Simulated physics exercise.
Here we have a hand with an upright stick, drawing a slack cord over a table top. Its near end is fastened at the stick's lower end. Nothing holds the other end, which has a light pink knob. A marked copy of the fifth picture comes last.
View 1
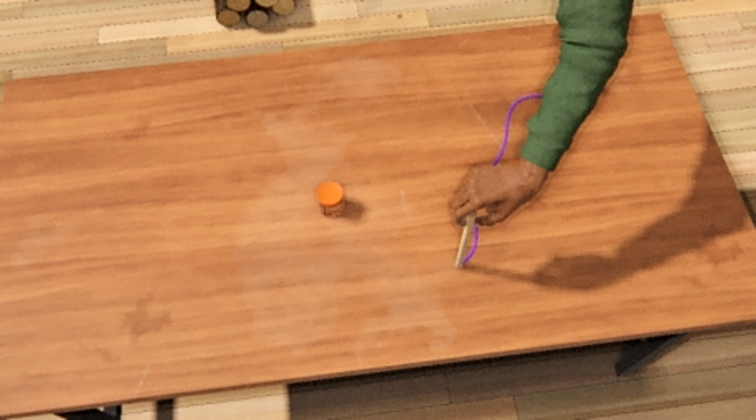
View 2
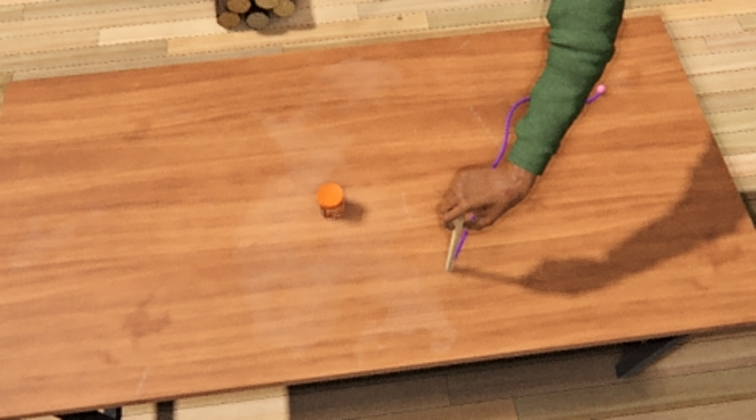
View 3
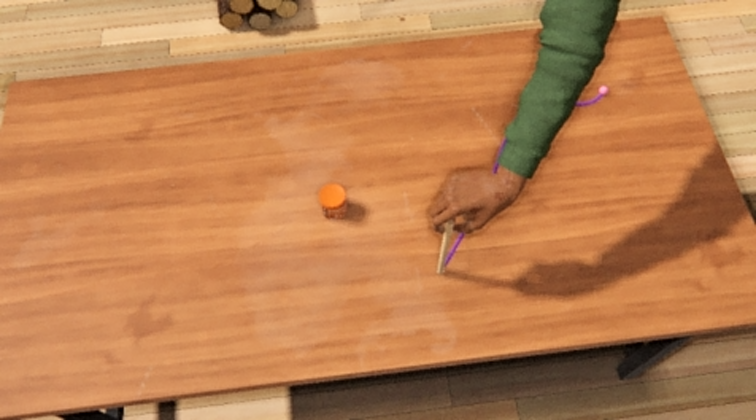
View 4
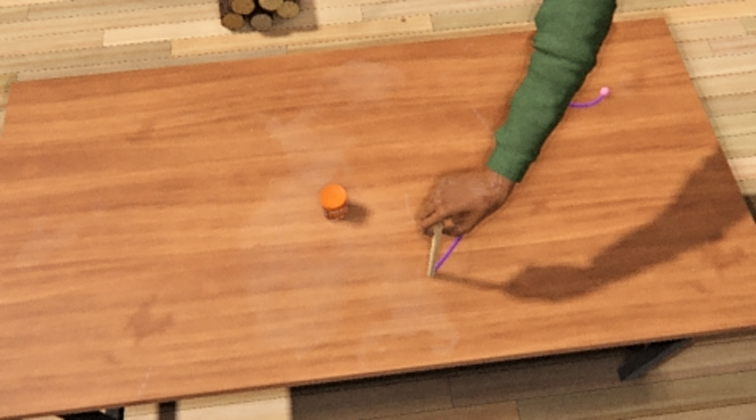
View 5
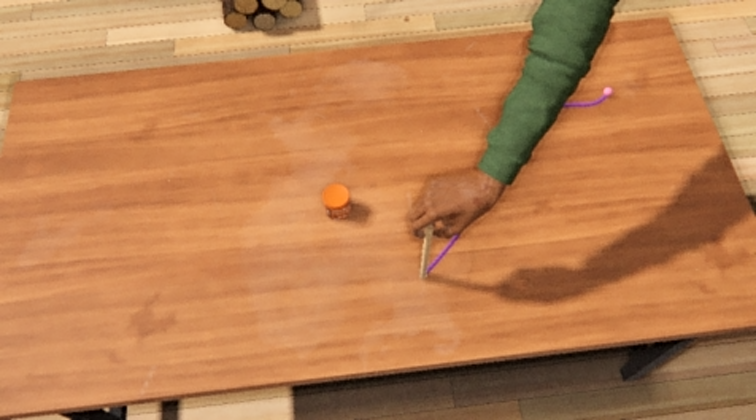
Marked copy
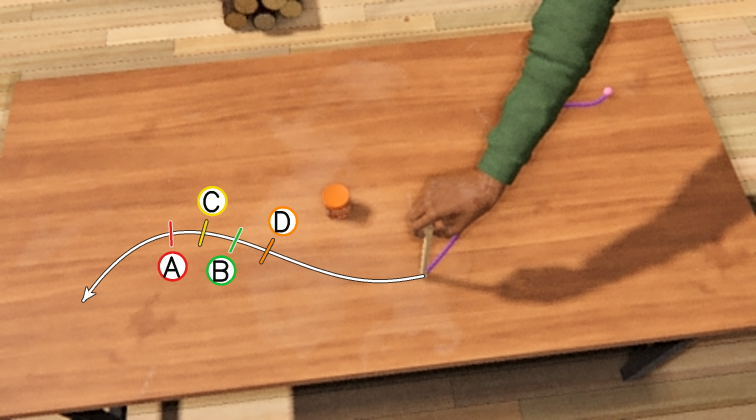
To begin with, a hand in a green sleeve holds a thin upright stick on a wooden table, a slack purple cord curving behind it. The hand slides the stick a short way left toward an orange-lidded jar, drawing the cord's near part straighter, while its pink-tipped far end barely shifts.
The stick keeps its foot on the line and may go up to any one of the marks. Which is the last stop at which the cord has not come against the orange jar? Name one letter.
Up to mark B.
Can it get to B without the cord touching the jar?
Yes.
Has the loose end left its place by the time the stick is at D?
Yes.
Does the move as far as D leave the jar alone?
Yes.
On the marked copy, A at (171, 234); B at (236, 240); C at (203, 233); D at (267, 251); the route from (423, 276) via (241, 242) to (83, 301).
Following B. Soon after the start, foot of the stick (354, 279), middle of the cord (482, 191), free end (581, 105).
Later, foot of the stick (290, 260), middle of the cord (441, 208), free end (552, 127).
In the end, foot of the stick (236, 240), middle of the cord (395, 212), free end (525, 149); nothing has been touched.
As for the rest, A brings the cord against the jar; C brings the cord against the jar; D is safe but short.
